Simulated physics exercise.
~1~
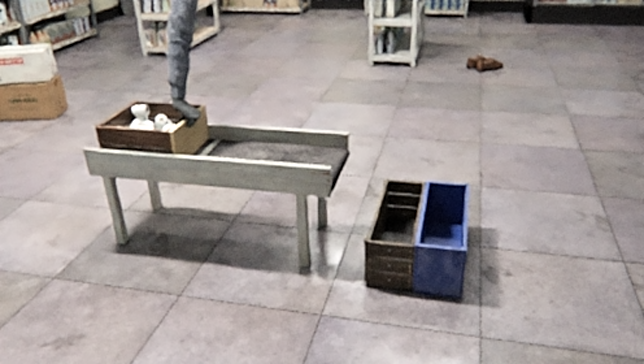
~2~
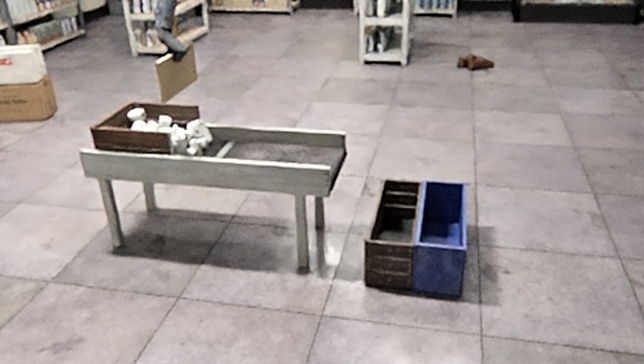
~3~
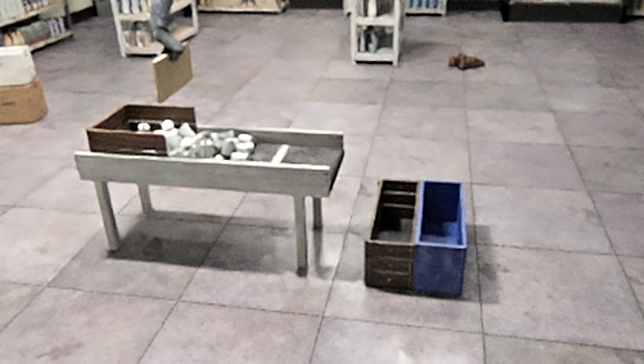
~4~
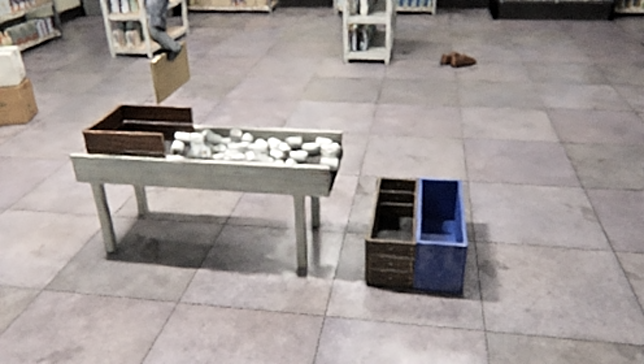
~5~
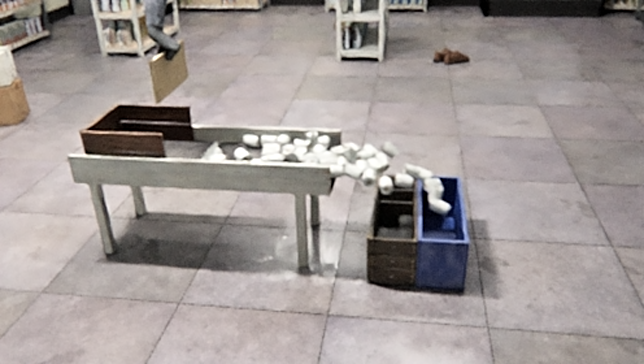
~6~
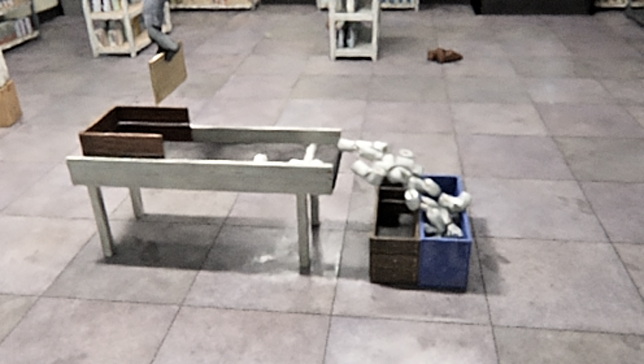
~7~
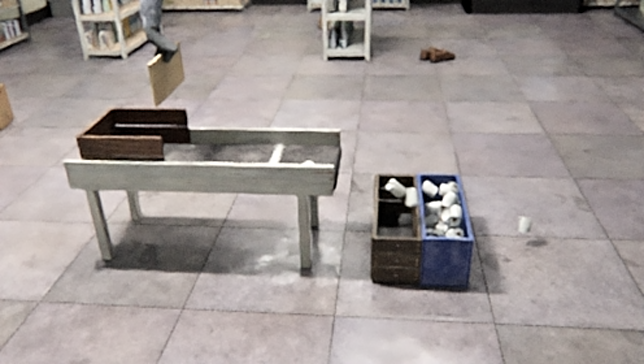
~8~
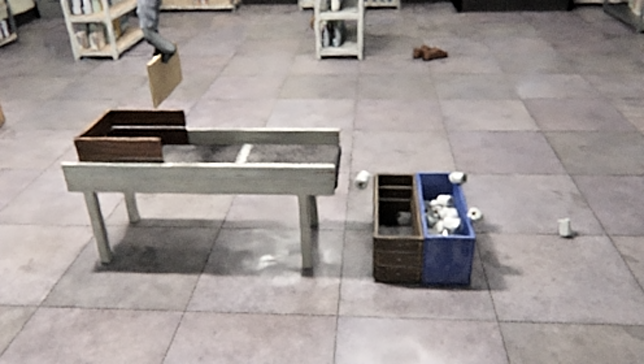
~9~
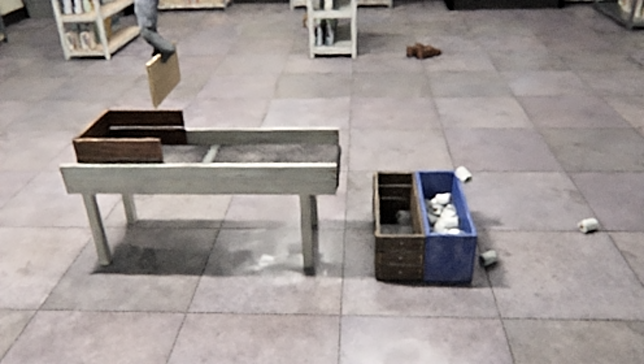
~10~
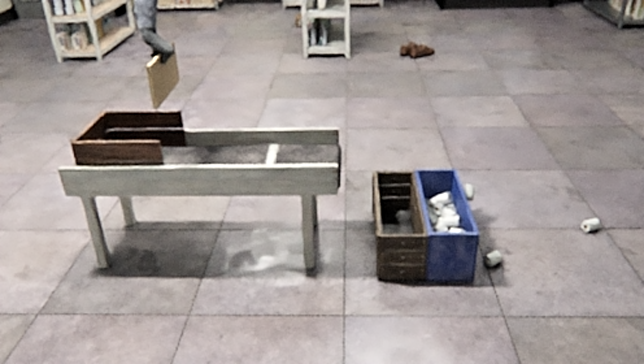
We see a hand lift a gate from a wooden pen, and white paper rolls ride right along a belt, spilling off towards two joined containers; most land in the blue tub, while a few bounce out and come to rest on the floor beyond it.
